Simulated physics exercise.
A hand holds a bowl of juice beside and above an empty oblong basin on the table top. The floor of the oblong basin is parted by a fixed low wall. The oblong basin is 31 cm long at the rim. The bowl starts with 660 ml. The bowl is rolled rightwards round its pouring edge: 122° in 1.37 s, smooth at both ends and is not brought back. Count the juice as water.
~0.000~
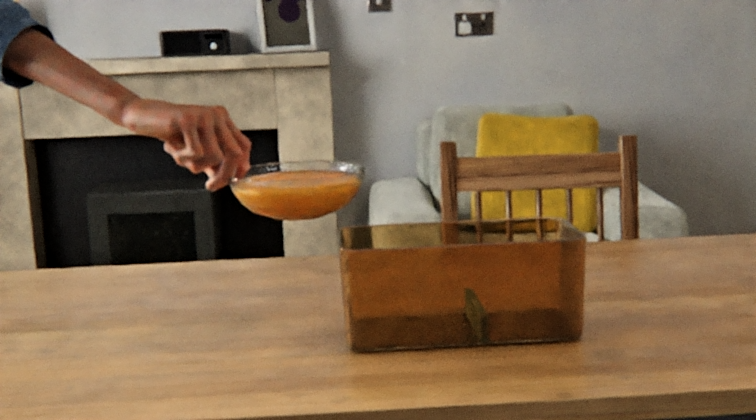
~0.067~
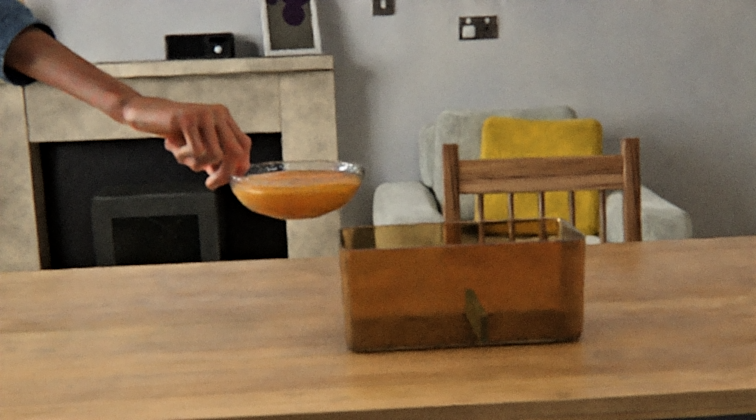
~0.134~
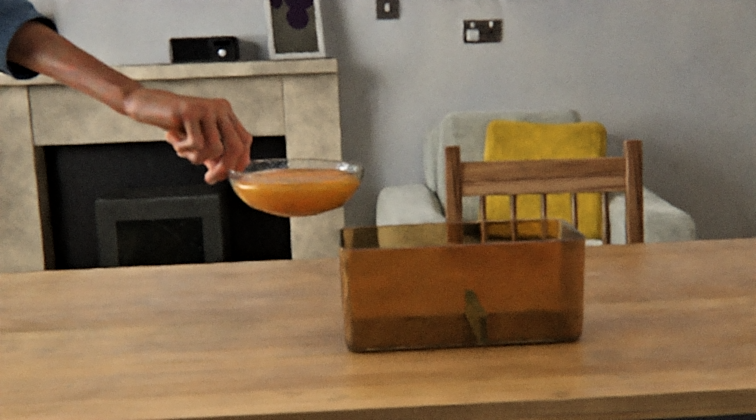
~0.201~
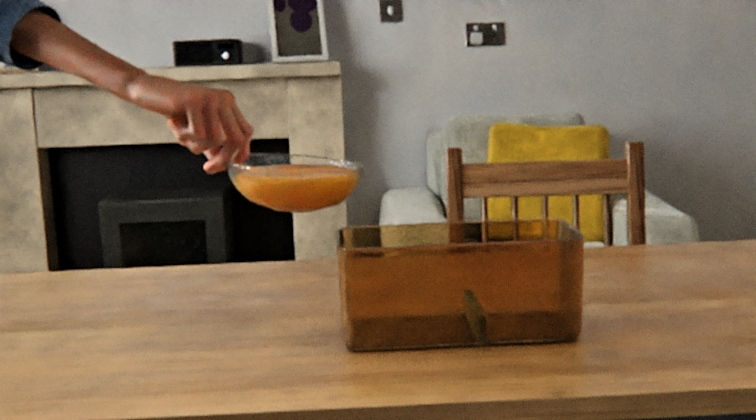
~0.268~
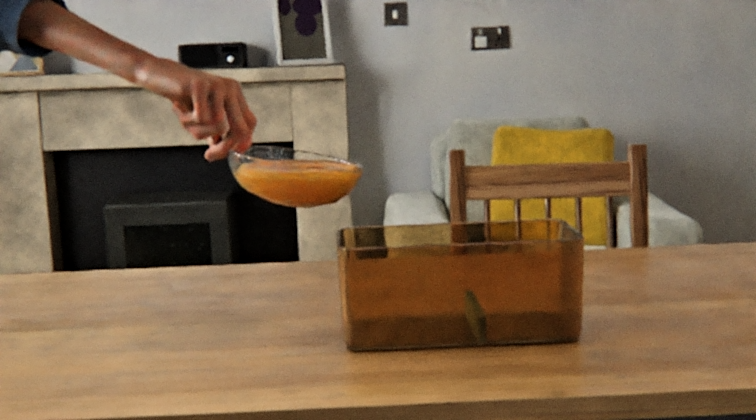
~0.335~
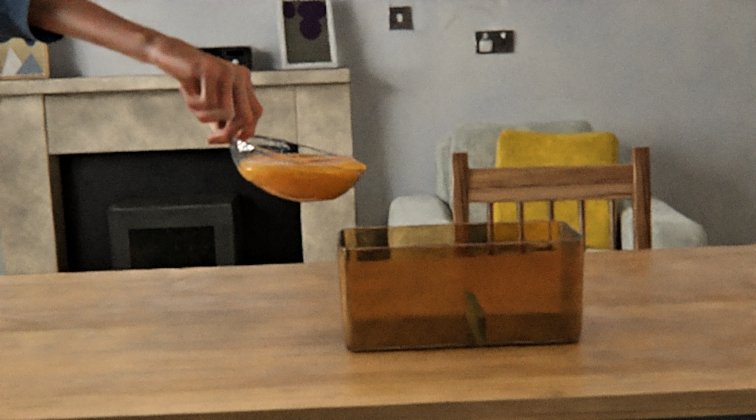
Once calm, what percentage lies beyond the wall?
About 15 per cent.
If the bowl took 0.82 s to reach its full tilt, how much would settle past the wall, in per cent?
Then about 25 per cent.
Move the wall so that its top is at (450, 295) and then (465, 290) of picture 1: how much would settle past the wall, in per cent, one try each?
First 45, then 10 per cent.
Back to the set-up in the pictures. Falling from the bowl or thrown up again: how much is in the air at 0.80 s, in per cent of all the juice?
About 36 per cent.
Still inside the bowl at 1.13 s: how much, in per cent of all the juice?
Near 0 in a hundred.
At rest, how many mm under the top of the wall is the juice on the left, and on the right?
Left about 10 mm, right about 28 mm.
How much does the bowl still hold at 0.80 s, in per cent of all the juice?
Near 14 in a hundred.
By 0.80 s the tilt is 76° and 13 per cent is still to pour, 49 is left of the wall and 1 right of it.
By 1.13 s the tilt is 113° and 0 per cent is still to pour, 92 is left of the wall and 7 right of it.
By 1.49 s the tilt is 122° and 0 per cent is still to pour, 84 is left of the wall and 15 right of it.
By 1.87 s the tilt is 122° and 0 per cent is still to pour, 84 is left of the wall and 15 right of it.
At rest 84 per cent lies left of the wall, 15 right of it and 1 outside.
